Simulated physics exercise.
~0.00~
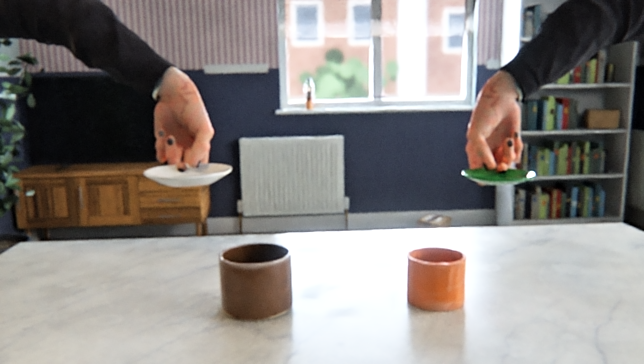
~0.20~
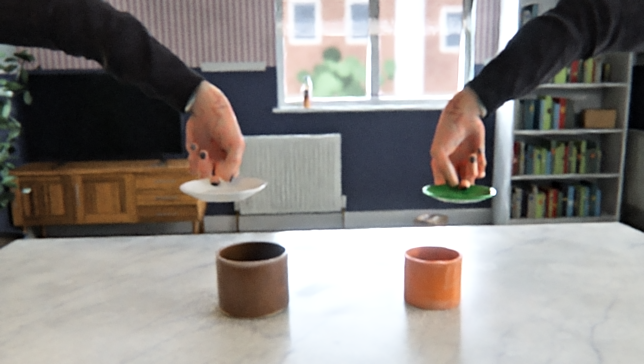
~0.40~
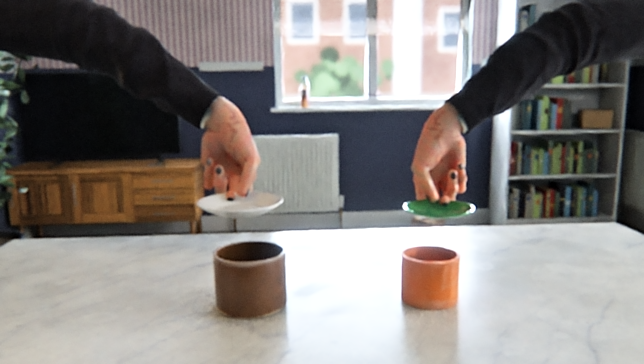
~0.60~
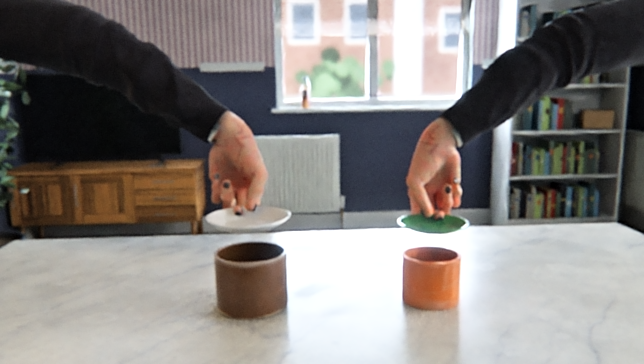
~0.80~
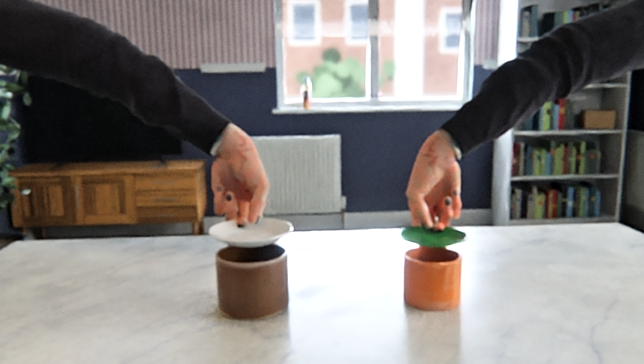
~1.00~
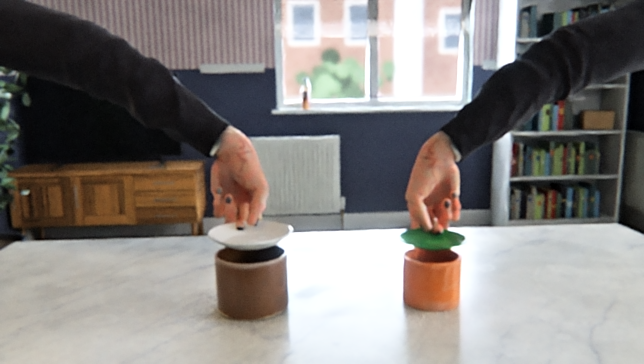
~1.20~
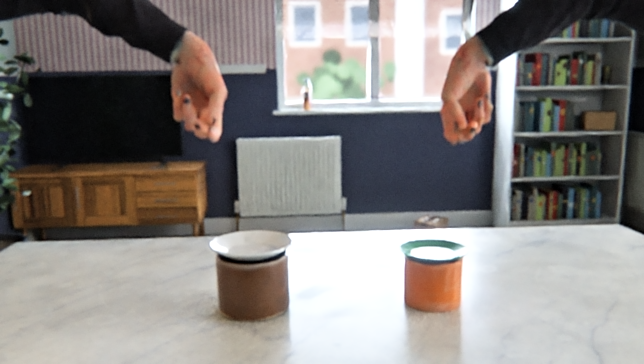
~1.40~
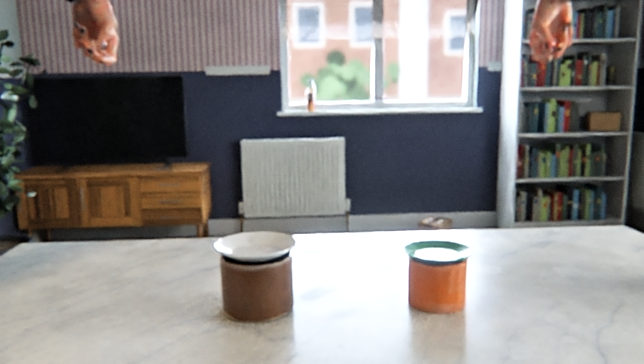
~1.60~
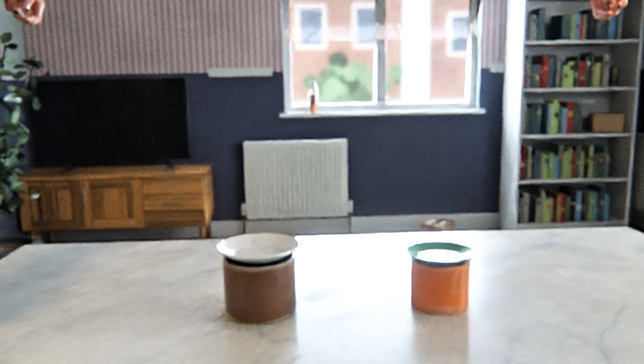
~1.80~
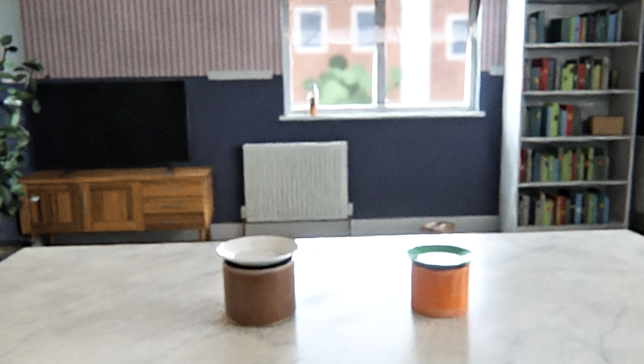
Two hands in dark sleeves hold a white plate on the left and a green saucer on the right above two open pots on a pale marbled table. The slightly swaying view looks across the tabletop into a living room with a television, a radiator beneath a bright window and a bookcase. The hands move inward and lower the dishes over the brown mug and the smaller orange beaker. They set both down, let go and draw upward and apart until they leave view. The plate and saucer remain resting on the rims like lids.
